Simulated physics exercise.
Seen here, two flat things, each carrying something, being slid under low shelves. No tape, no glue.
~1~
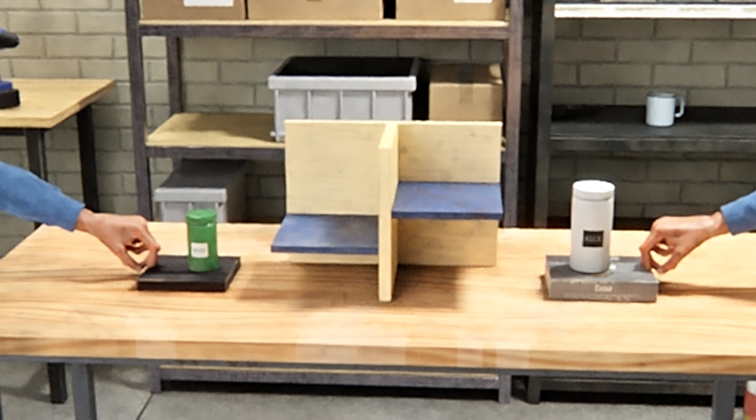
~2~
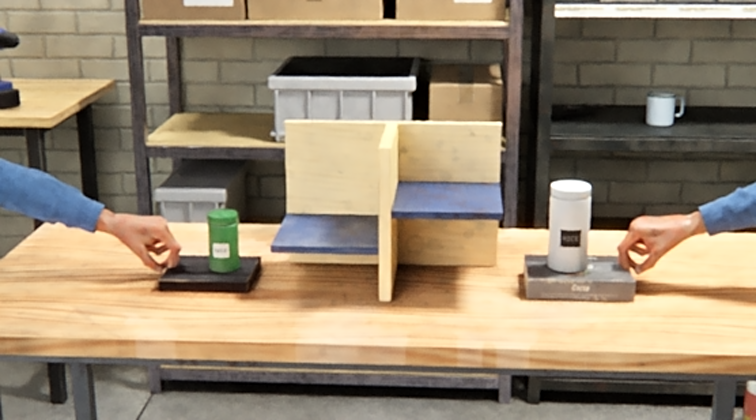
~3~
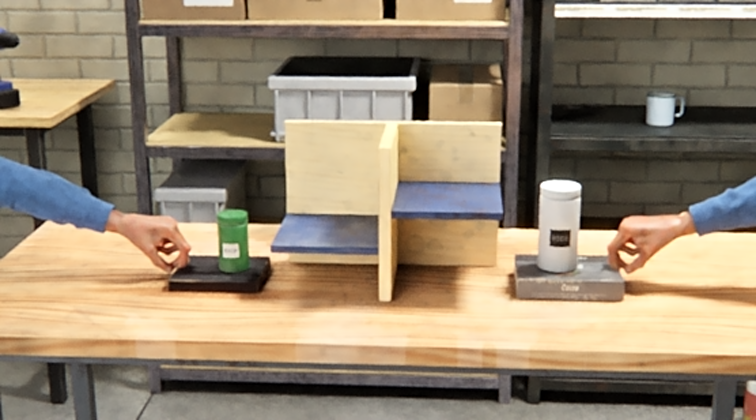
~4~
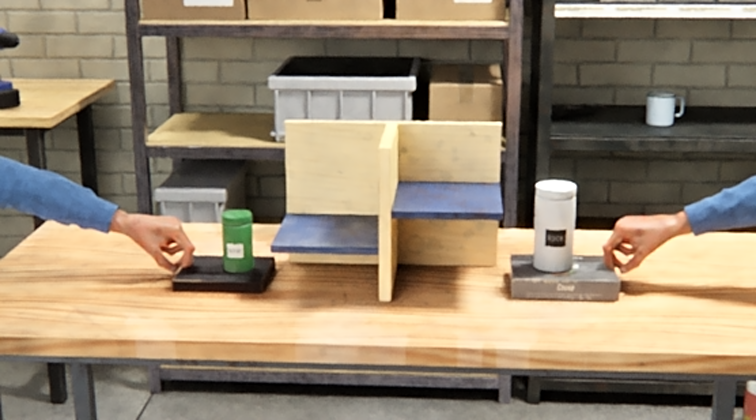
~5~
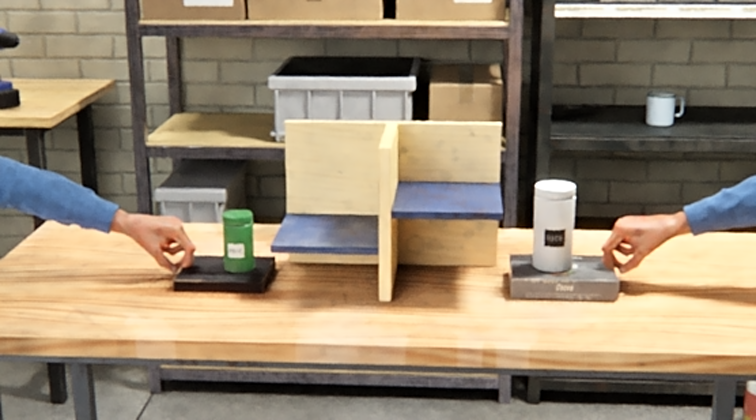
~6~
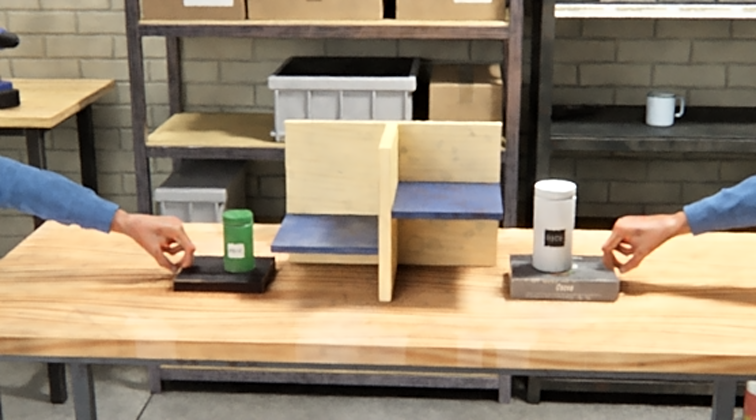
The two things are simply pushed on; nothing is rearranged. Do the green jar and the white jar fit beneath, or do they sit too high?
Each in turn: The green jar sits too high and is scraped off, the white jar sits too high and is scraped off.
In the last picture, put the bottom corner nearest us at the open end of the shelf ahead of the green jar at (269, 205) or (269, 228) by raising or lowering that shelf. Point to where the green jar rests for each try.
It settles near (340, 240) and near (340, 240), respectively.
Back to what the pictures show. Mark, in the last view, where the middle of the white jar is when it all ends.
It ends up close to (526, 255).
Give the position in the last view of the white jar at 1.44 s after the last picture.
(517, 226).
Then, 1.44 s after the last picture, green jar pushed back on its carrier near (264, 242); white jar tipped 49° from how it was near (517, 225).
At rest, the green jar gets scraped off its spot, near (237, 265); the white jar gets scraped off its spot, near (526, 254).
